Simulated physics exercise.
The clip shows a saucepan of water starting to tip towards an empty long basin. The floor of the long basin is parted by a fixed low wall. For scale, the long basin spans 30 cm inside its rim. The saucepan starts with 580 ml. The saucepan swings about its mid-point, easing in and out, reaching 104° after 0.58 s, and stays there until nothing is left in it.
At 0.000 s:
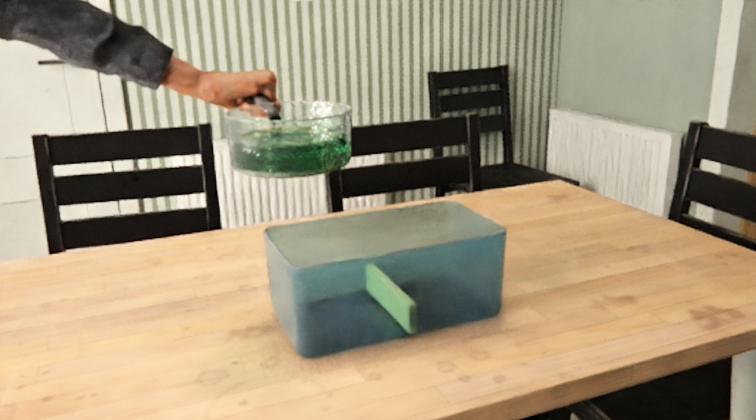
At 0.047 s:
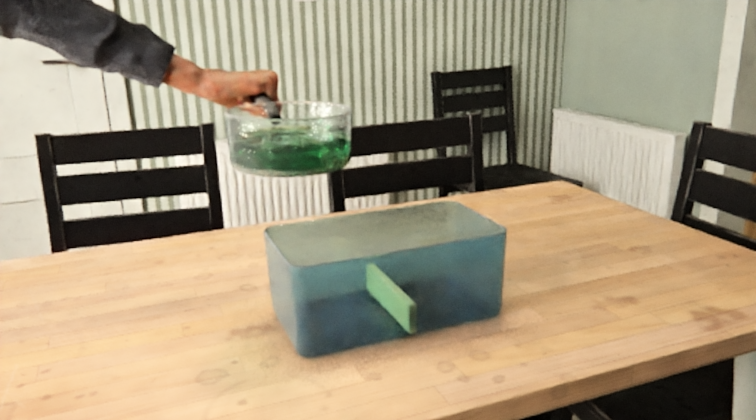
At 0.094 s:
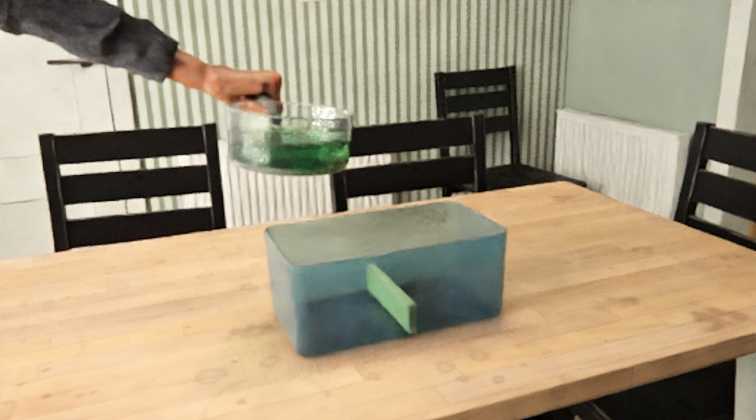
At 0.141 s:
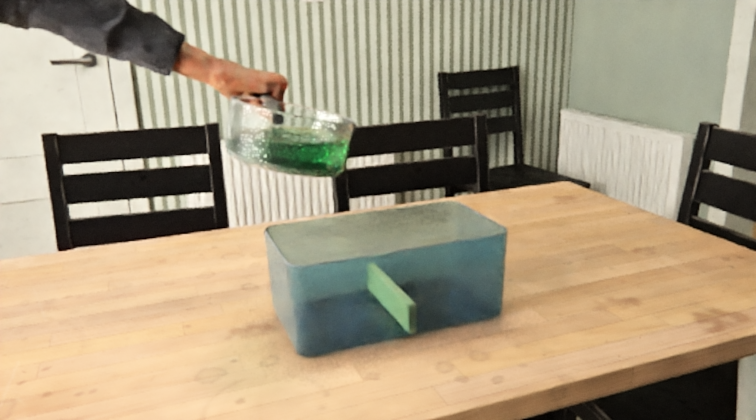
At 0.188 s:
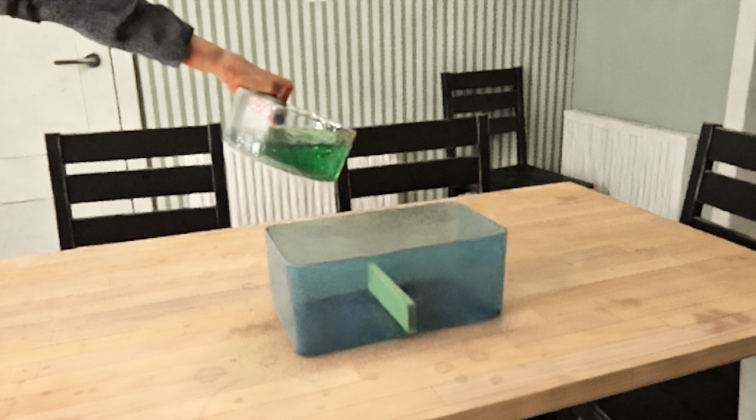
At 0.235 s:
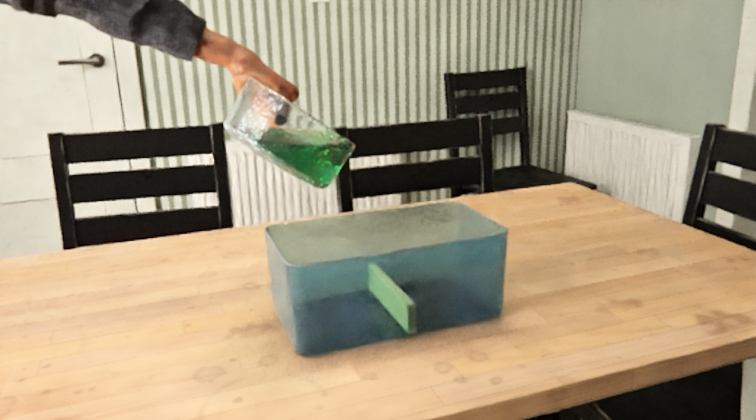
A clear saucepan of green water, held by a hand above a bluish long basin on a wooden table, tilted gradually down to the right, the water gathering toward its lower side.
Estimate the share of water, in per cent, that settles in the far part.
The far part has some 28 per cent.
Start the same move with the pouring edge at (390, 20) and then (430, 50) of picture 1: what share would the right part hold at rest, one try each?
First 80, then 65 per cent.
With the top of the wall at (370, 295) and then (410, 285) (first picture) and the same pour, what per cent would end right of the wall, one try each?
First 60, then 15 per cent.
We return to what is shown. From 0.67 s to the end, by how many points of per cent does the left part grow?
About 8 per cent.
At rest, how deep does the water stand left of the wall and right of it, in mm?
Some 18 mm on the left and 8 mm on the right.
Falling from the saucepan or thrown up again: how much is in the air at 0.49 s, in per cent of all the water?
Near 46 in a hundred.
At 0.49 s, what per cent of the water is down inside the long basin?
Some 32 per cent.
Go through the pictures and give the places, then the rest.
In the first frame, tilt 0°; pouring edge (347, 107); surface from (230, 142) to (343, 131); the long basin's rim runs from (276, 249) to (479, 216); the wall's top is at (389, 283).
In the second frame, tilt 2°; pouring edge (347, 109); surface from (231, 141) to (344, 131).
In the third frame, tilt 7°; pouring edge (349, 114); surface from (230, 139) to (344, 132).
In the fourth frame, tilt 14°; pouring edge (351, 122); surface from (229, 136) to (345, 134).
In the fifth frame, tilt 25°; pouring edge (352, 133); surface from (227, 131) to (346, 136).
In the sixth frame, tilt 37°; pouring edge (350, 146); surface from (227, 125) to (349, 138).
Then, 0.49 s in, the tilt is 98° and 21 per cent is still to pour, 22 is left of the wall and 10 right of it.
Then, 0.67 s in, the tilt is 104° and 6 per cent is still to pour, 62 is left of the wall and 26 right of it.
Then, 0.87 s in, the tilt is 104° and 0 per cent is still to pour, 69 is left of the wall and 27 right of it.
Then, 1.08 s in, the tilt is 104° and 0 per cent is still to pour, 70 is left of the wall and 28 right of it.
Finally, 70 per cent lies left of the wall, 28 right of it and 2 outside.
